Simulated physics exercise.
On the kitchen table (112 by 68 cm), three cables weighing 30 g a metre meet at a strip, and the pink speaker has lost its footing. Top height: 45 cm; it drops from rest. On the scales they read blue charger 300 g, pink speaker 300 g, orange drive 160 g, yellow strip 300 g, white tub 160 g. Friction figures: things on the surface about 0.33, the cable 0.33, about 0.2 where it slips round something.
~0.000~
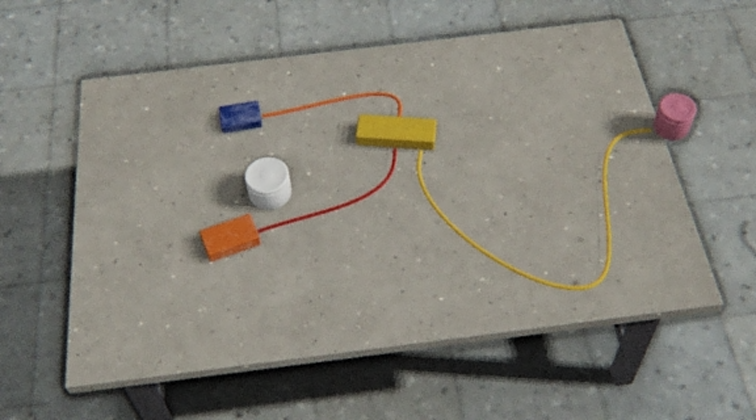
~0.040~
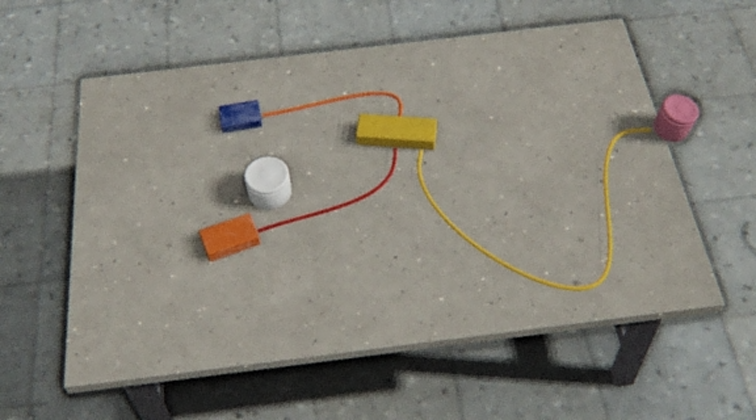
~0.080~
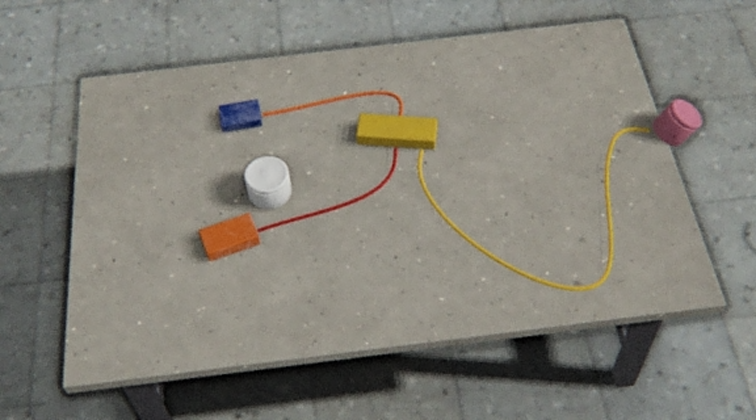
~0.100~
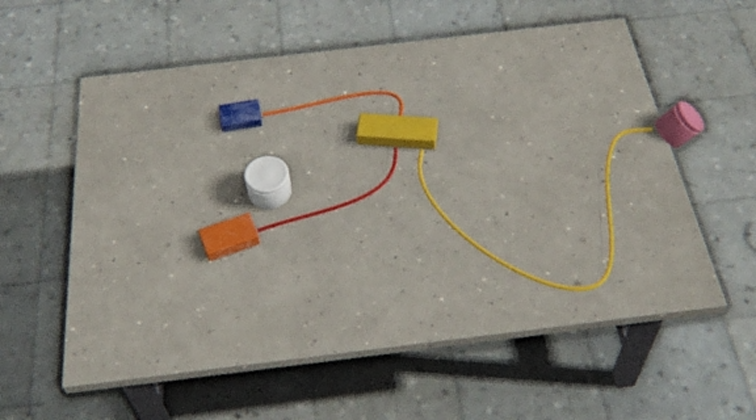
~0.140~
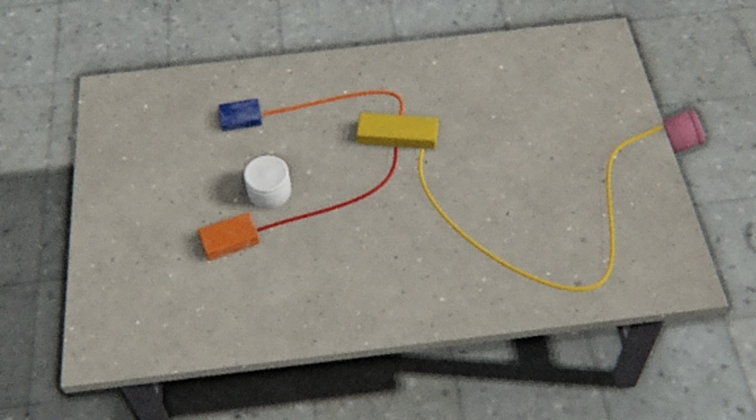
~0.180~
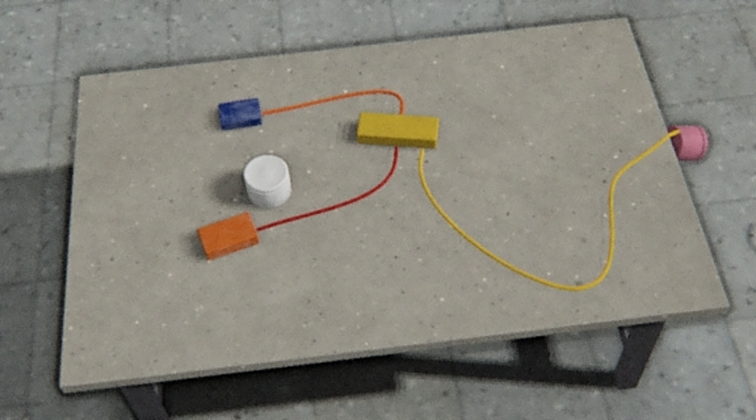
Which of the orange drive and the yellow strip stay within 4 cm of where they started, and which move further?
Outcome: The orange drive stays within range, the yellow strip stays within range.
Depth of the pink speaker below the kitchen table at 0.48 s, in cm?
Depth: About 40 cm.
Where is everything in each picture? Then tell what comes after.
The first frame shows orange drive (229, 234); yellow strip (396, 127); yellow cable runs through (422, 185) (481, 250) (572, 288) (608, 223) (610, 147).
The second frame shows pink speaker (679, 108); yellow cable runs through (423, 185) (573, 288) (611, 146).
The third frame shows pink speaker (677, 123); yellow cable runs through (423, 185) (574, 289) (611, 146).
The fourth frame shows pink speaker (680, 125); yellow cable runs through (423, 185) (574, 289) (612, 146).
The fifth frame shows pink speaker (683, 132); yellow cable runs through (424, 184) (575, 289) (619, 148).
The sixth frame shows orange drive (227, 232); yellow strip (398, 125); yellow cable runs through (424, 184) (483, 250) (576, 289) (611, 220) (646, 154).
At 0.5 s, the strip's end of the yellow cable at (432, 142); yellow strip 1 cm off its start, pink speaker over the edge.
At 0.8 s, the strip's end of the yellow cable at (433, 141); yellow strip 1 cm off its start, pink speaker over the edge.
At 1.1 s, the strip's end of the yellow cable at (433, 141); yellow strip 1 cm off its start at (403, 124), pink speaker over the edge.
At 1.4 s, the strip's end of the yellow cable at (433, 141); yellow strip 1 cm off its start, pink speaker over the edge.
At 2.6 s, the strip's end of the yellow cable at (433, 141); yellow strip 1 cm off its start at (403, 124), orange drive 0 cm off its start at (227, 232), pink speaker over the edge.
